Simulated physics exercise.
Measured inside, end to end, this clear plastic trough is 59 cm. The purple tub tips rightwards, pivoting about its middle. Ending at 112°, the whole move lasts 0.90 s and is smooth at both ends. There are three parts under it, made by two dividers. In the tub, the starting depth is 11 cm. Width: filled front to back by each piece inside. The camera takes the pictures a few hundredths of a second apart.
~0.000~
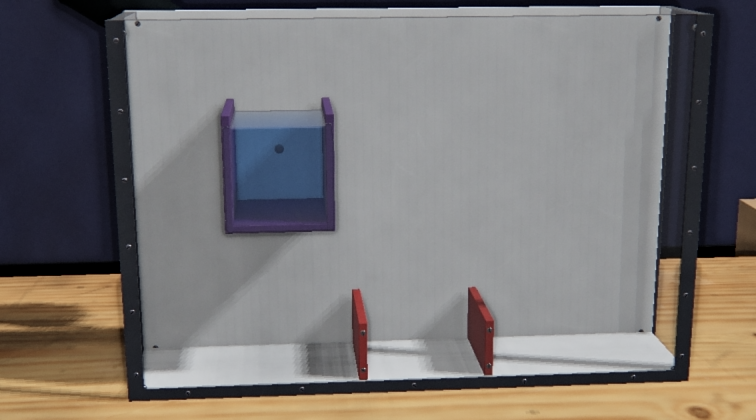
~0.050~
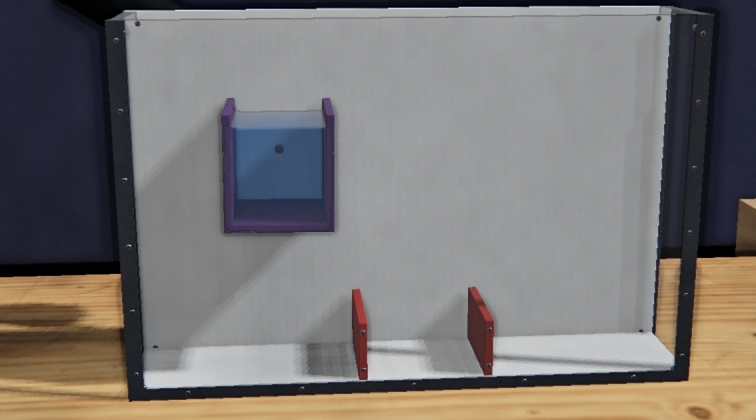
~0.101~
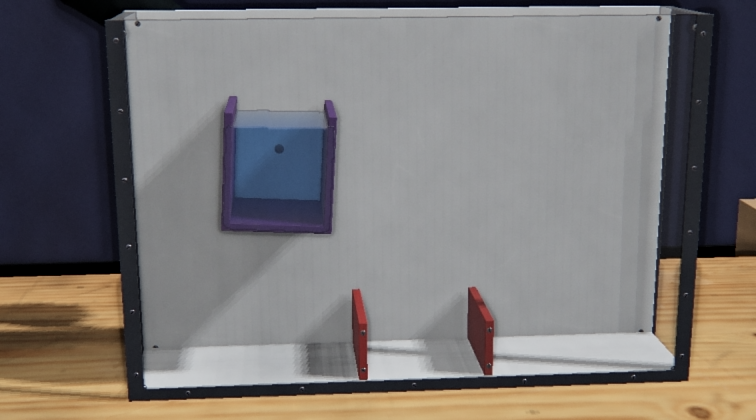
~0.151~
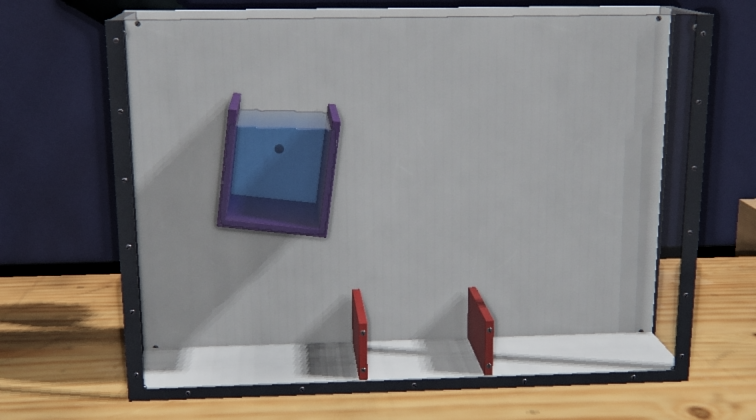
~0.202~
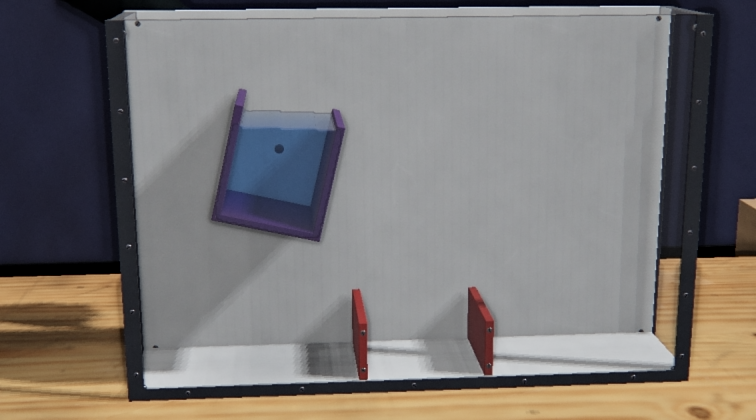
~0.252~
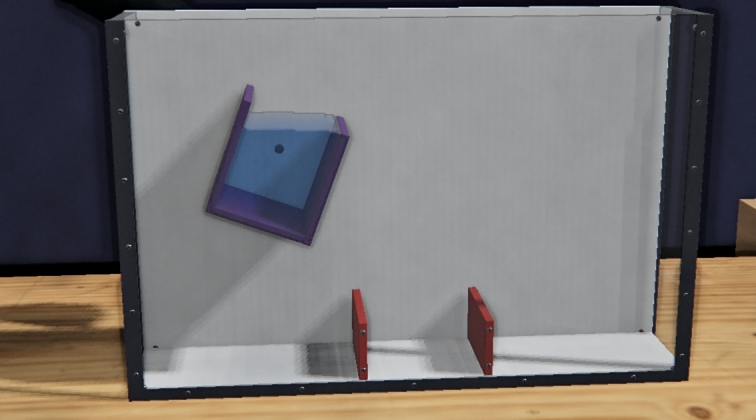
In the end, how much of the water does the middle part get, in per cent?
The middle part gets about 65 per cent.
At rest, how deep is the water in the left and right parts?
It settles at close to 0.0 cm and close to 1.5 cm.
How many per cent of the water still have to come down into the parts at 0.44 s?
Roughly 100 per cent of it.
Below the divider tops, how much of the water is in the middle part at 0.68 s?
Near 26 in a hundred.
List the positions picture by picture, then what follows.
In the first frame, the tub leans 0°; its pouring lip is at (330, 116); the highest water is at (274, 130); divider tops at (363, 325) and (490, 322).
In the second frame, the tub leans 1°; its pouring lip is at (330, 117); the highest water is at (242, 131).
In the third frame, the tub leans 3°; its pouring lip is at (333, 119); the highest water is at (239, 130).
In the fourth frame, the tub leans 8°; its pouring lip is at (336, 123); the highest water is at (252, 130).
In the fifth frame, the tub leans 13°; its pouring lip is at (341, 129); the highest water is at (253, 130).
In the sixth frame, the tub leans 20°; its pouring lip is at (346, 137); the highest water is at (266, 132).
After 0.44 s 100 per cent has yet to come down; below, left 0, middle 0, right 0.
After 0.68 s 75 per cent has yet to come down; below, left 0, middle 25, right 0.
After 1.00 s 38 per cent has yet to come down; below, left 5, middle 55, right 2.
In the end the left part holds 7, the middle 65 and the right 28 per cent.
